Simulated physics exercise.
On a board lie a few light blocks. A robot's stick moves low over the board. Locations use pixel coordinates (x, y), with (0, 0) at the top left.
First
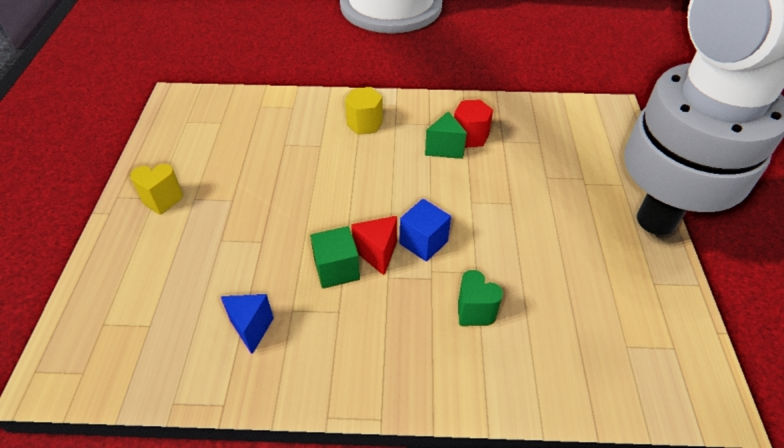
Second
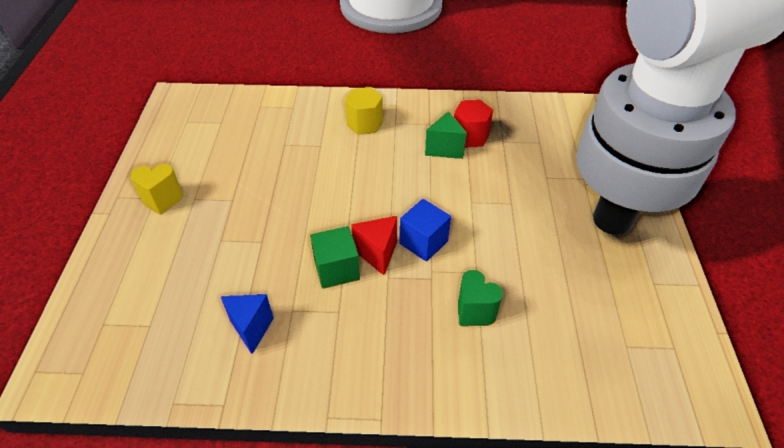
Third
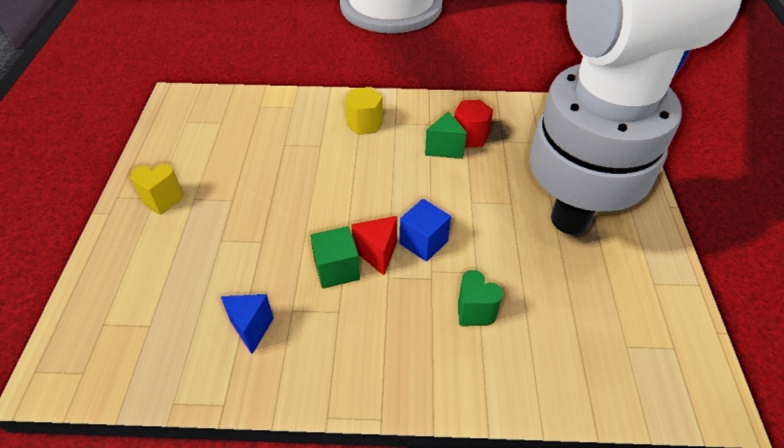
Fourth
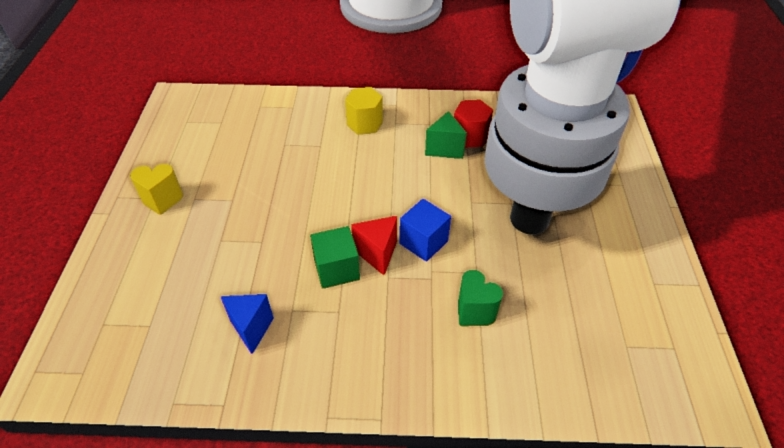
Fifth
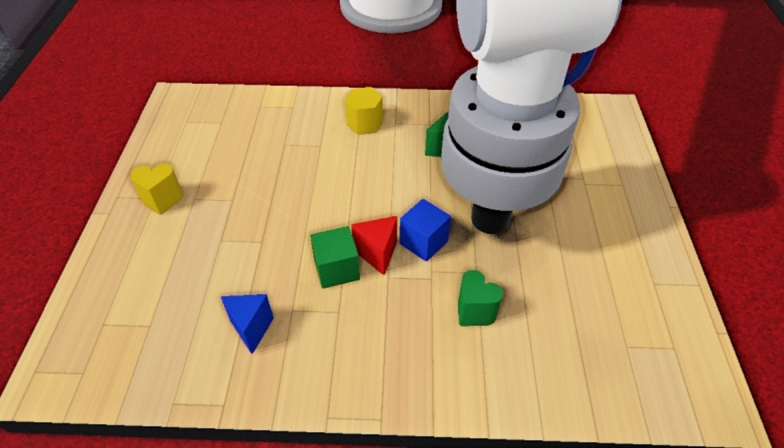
A robot arm moves steadily left above a wooden board while the colored blocks stay still.
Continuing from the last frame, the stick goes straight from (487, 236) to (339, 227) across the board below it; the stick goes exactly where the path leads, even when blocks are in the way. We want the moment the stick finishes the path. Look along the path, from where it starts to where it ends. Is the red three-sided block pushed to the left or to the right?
It's set to shift left.
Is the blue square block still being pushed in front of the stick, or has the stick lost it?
It is still ahead of the stick.
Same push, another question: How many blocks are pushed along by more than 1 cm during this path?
The way I see it, the answer is three or more.
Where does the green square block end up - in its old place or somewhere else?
The block you're asking about gets moved.
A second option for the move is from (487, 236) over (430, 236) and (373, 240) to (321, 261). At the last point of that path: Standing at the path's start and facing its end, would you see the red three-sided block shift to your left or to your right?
Off to the right side.
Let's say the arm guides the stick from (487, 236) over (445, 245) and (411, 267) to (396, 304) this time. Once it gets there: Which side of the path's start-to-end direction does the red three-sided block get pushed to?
Sideways shift: Right.
The first path, step by step. One third of the way, stick (438, 218); green square block (329, 246), turned 15° anticlockwise; red three-sided block (367, 225), turned 20° anticlockwise; blue square block (404, 219), turned 30° clockwise.
Two thirds of the way, stick (386, 215); green square block (312, 251), turned 65° anticlockwise; red three-sided block (318, 224), turned 35° anticlockwise; blue square block (350, 216), turned 30° clockwise.
At the end, stick (337, 211); green square block (305, 257), turned 80° anticlockwise; red three-sided block (274, 233), turned 55° anticlockwise; blue square block (303, 217); green heart-shaped block unmoved.
